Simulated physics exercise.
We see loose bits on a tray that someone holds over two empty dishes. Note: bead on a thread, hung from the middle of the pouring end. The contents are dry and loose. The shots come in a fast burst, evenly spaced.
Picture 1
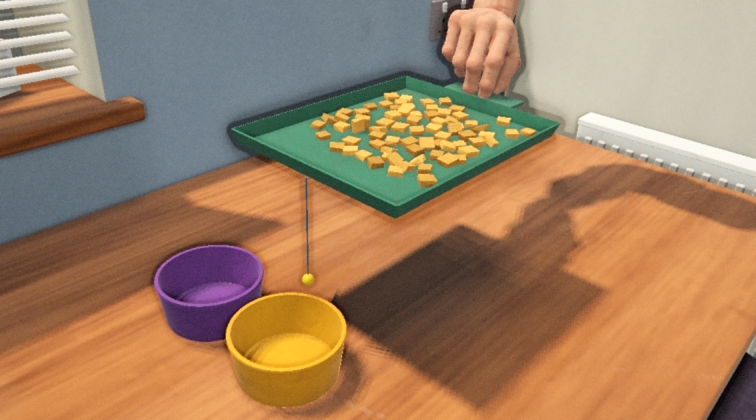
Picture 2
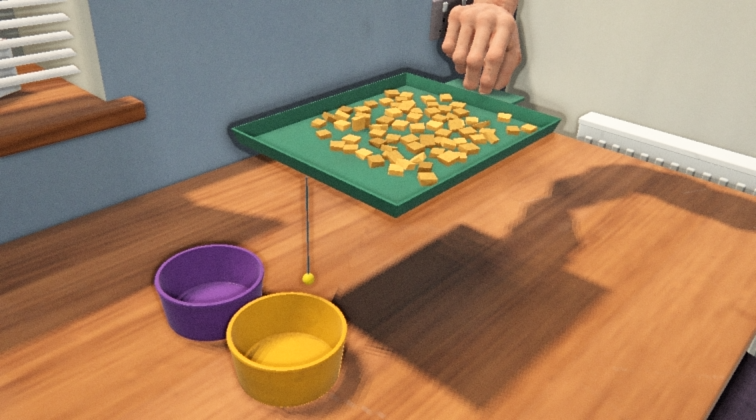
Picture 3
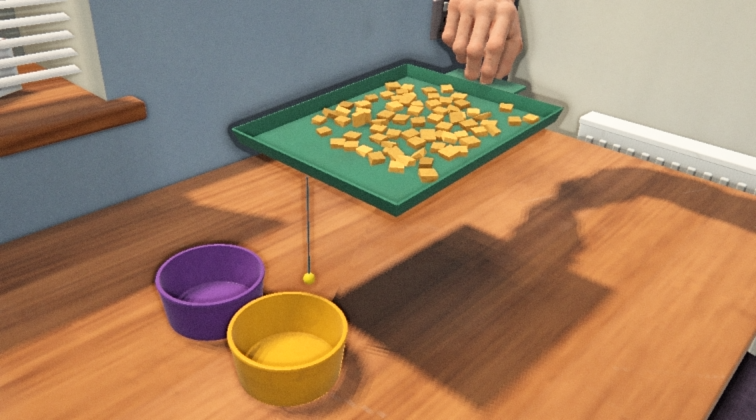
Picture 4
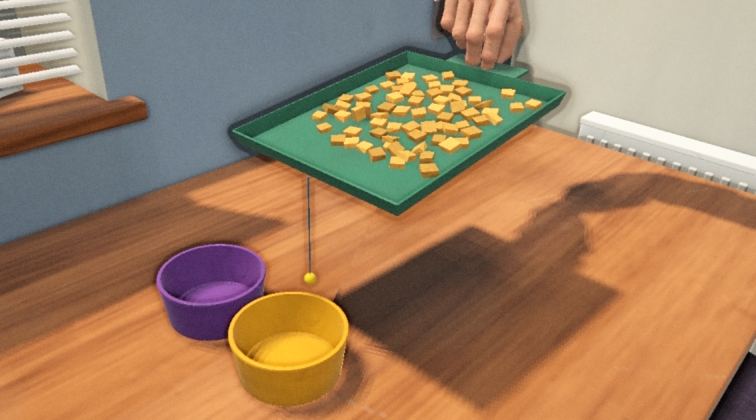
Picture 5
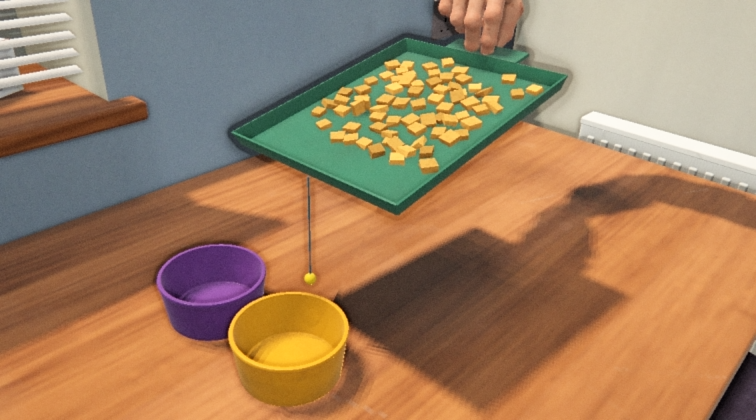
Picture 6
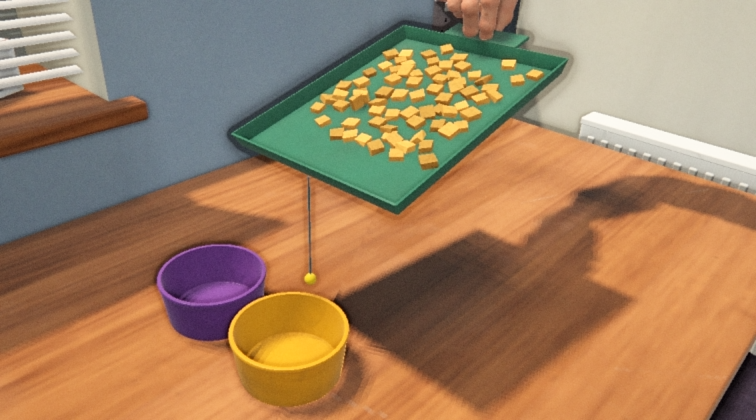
Above a wooden table with an empty purple dish and an empty yellow one, a hand held a green tray of small golden squares, then gradually raised its far end, tilting it toward the dishes.
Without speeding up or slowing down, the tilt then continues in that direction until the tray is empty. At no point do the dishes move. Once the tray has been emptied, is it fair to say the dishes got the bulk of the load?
Catch exceeds half.
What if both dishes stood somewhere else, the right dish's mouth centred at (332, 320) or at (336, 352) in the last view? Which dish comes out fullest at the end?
Well, the first go goes to the leftmost dish, and the second to the leftmost dish.
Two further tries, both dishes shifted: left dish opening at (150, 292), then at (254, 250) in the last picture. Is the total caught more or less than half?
One: Less than half. Two: The smaller part.
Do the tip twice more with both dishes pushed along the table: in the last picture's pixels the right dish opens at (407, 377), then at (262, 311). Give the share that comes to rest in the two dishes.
Around 30 and around 60 per cent, in that order.
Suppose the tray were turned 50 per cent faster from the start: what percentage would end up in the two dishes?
Something like 80 percent, give or take.
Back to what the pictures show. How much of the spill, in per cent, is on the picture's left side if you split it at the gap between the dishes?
Estimate: About 20 percent.
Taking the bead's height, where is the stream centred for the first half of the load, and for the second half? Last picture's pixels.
Initially about (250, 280); subsequently about (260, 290).
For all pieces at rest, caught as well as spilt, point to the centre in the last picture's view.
Somewhere around (258, 344) in the last picture.
Just after the last frame, tray tipped steeply; almost all on the tray; about a tenth in the air.
A moment on, tray tipped right over; roughly a third on the tray; about a tenth in the right dish; about a tenth in the left dish; about a tenth outside both; roughly a quarter in the air.
Further on, tray tipped past a quarter turn; roughly a third in the right dish; roughly a third in the left dish; roughly a quarter outside both.
When it is over, tray tipped past a quarter turn; roughly a third in the right dish; roughly a third in the left dish; roughly a quarter outside both.
